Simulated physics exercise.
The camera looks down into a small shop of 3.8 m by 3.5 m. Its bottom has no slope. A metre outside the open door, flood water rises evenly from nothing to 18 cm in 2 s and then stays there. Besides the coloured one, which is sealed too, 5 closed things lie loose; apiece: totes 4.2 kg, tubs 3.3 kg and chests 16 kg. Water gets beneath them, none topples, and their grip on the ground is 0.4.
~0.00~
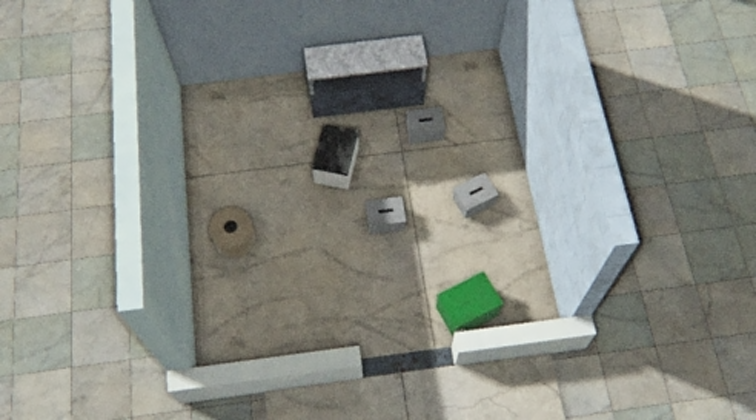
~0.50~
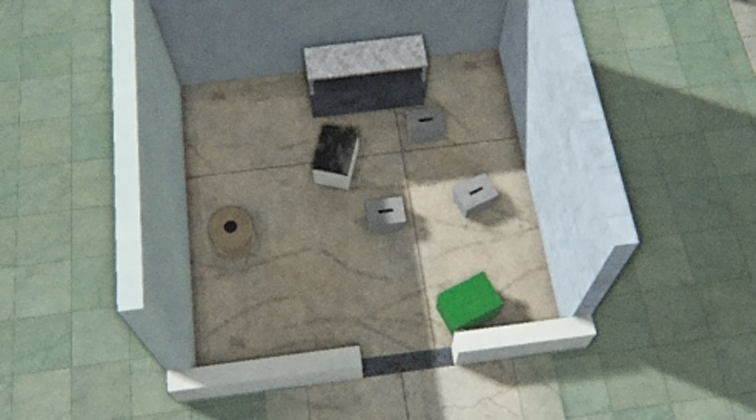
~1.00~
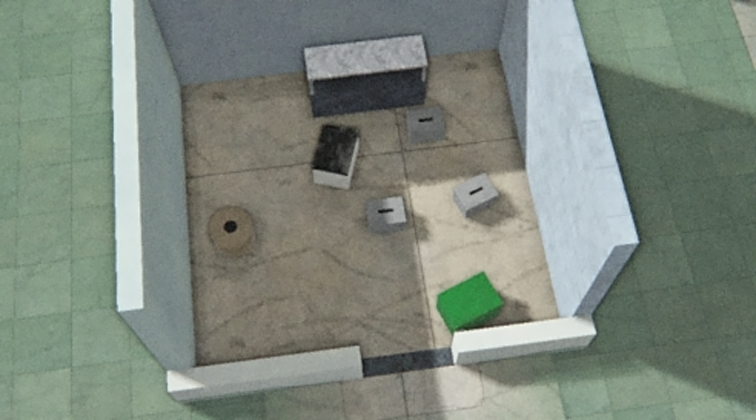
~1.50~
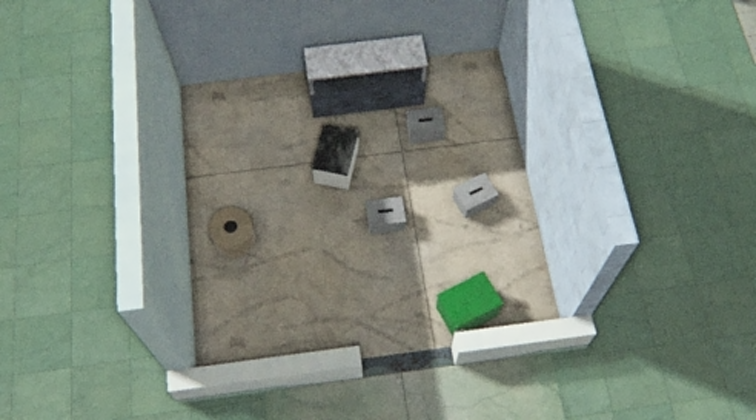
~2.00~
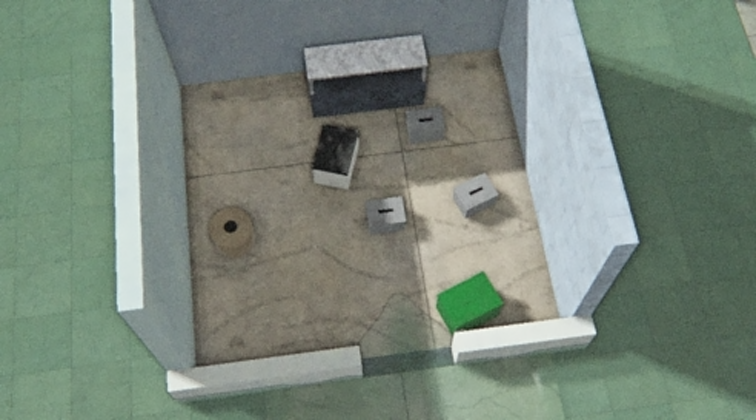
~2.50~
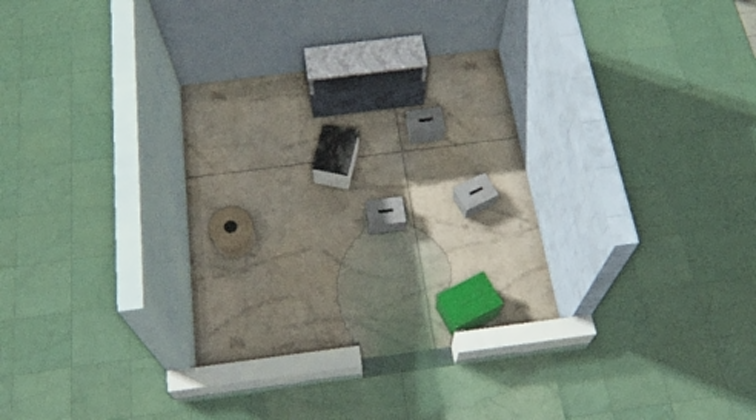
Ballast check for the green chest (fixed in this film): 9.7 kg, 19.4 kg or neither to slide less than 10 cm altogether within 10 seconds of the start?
I expect that only the higher weight holds it.
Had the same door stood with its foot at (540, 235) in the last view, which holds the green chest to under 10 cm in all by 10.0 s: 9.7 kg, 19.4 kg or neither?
In that case only the higher weight holds it.
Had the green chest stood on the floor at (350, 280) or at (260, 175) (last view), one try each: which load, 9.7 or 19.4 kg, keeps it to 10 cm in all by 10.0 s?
In that order: Neither holds; neither is enough.
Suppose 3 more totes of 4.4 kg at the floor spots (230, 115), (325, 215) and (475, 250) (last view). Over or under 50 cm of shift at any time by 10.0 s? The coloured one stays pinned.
In that order: Over, past it, short of it.
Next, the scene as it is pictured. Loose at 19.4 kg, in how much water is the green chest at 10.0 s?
Roughly 7 cm.
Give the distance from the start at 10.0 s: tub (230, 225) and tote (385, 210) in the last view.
In turn: 80 cm, 140 cm.
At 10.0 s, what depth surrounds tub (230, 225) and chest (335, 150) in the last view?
Roughly 4 and 11 cm.
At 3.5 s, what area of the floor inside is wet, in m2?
About 5.0 m2.
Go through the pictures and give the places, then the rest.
The green chest at (470, 299) rests on the ground; water covers 0.0 m2; 0 of 6 have shifted, in the first picture.
The green chest at (470, 299), on the bottom; water covers 0.0 m2; 0 of 6 have shifted, in the second picture.
The green chest at (470, 299) rests on the ground; water covers 0.0 m2; 0 of 6 have shifted, in the third picture.
The green chest at (470, 299) rests on the ground; 0.0 m2 under water; 0 of 6 have shifted, in the fourth picture.
The green chest at (470, 299) rests on the ground; 0.3 m2 under water; 0 of 6 have shifted, in the fifth picture.
The green chest at (470, 299), on the bottom; water covers 1.4 m2; 0 of 6 have shifted, in the sixth picture.
After 3.5 s the green chest would be 26 cm from its start with 9.7 kg and 1 cm from its start with 19.4 kg; 4 cm of water round it then.
After 4.5 s the green chest would be 26 cm from its start with 9.7 kg and 1 cm from its start with 19.4 kg; 3 cm of water round it then.
After 7.0 s the green chest would be 26 cm from its start with 9.7 kg and 1 cm from its start with 19.4 kg; 4 cm of water round it then.
After 10.0 s the green chest would be 31 cm from its start with 9.7 kg and 1 cm from its start with 19.4 kg; 7 cm of water round it then.
